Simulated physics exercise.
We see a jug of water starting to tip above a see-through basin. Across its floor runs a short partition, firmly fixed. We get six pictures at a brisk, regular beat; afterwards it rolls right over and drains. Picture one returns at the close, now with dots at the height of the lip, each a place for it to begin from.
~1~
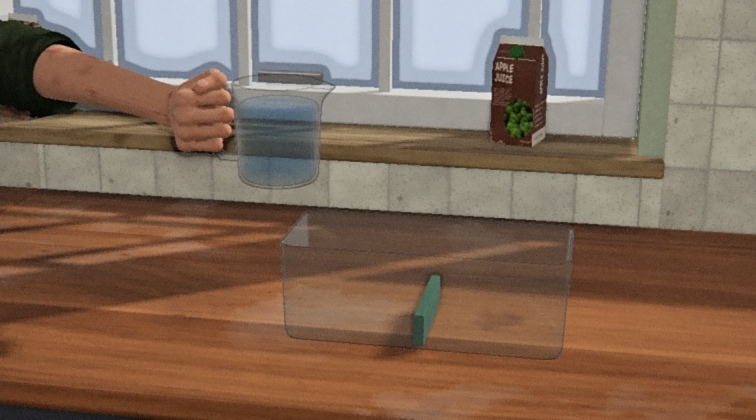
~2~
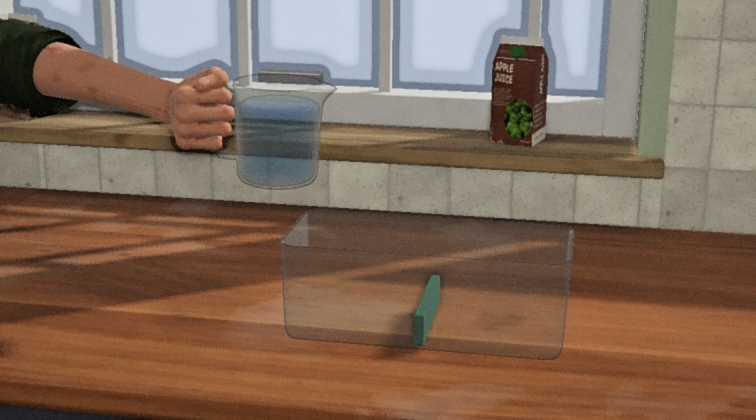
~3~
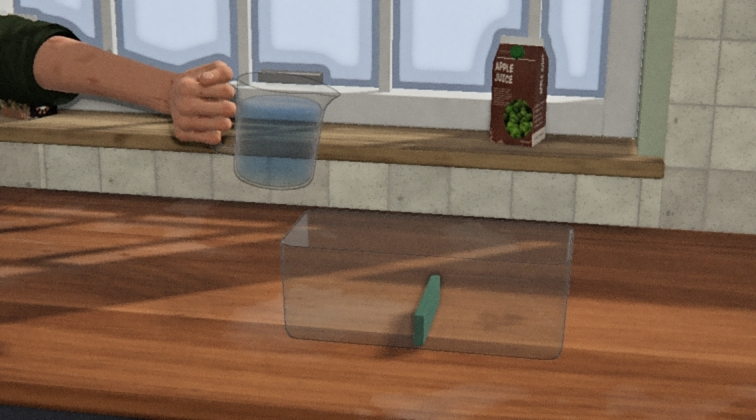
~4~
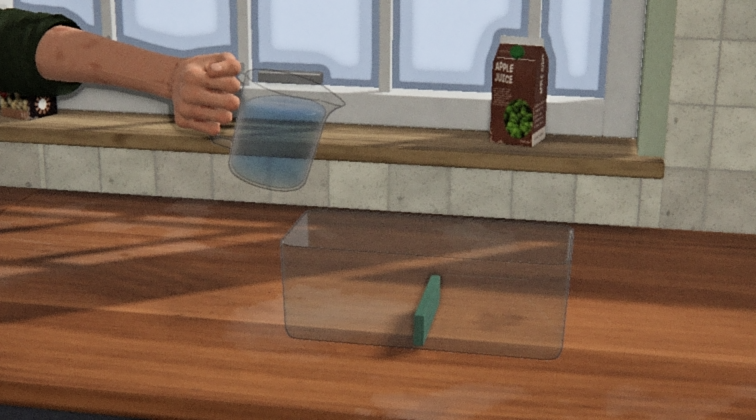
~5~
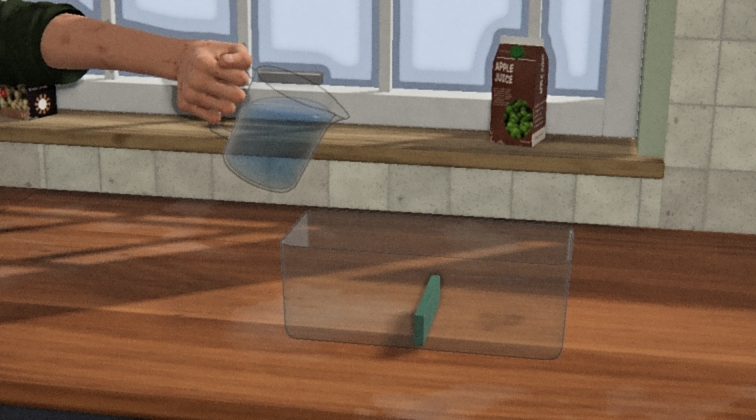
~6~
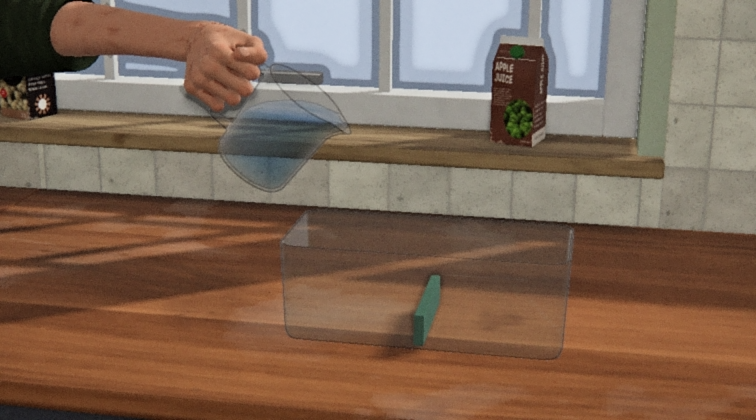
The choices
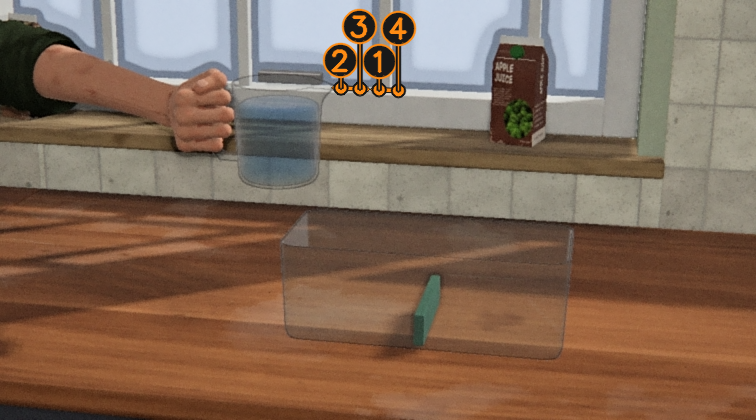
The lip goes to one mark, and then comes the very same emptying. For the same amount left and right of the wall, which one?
I would pick dot 1.
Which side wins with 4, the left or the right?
More ends on the right.
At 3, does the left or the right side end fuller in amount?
The left one.
In orange, 1 at (379, 89); 2 at (340, 88); 3 at (359, 88); 4 at (398, 90).
With 1, about 56 % ends left of the wall and 43 % right of it.
With 2, about 86 % ends left of the wall and 8 % right of it; 6 % is lost outside.
With 3, about 84 % ends left of the wall and 12 % right of it; 4 % is lost outside.
With 4, about 16 % ends left of the wall and 84 % right of it.
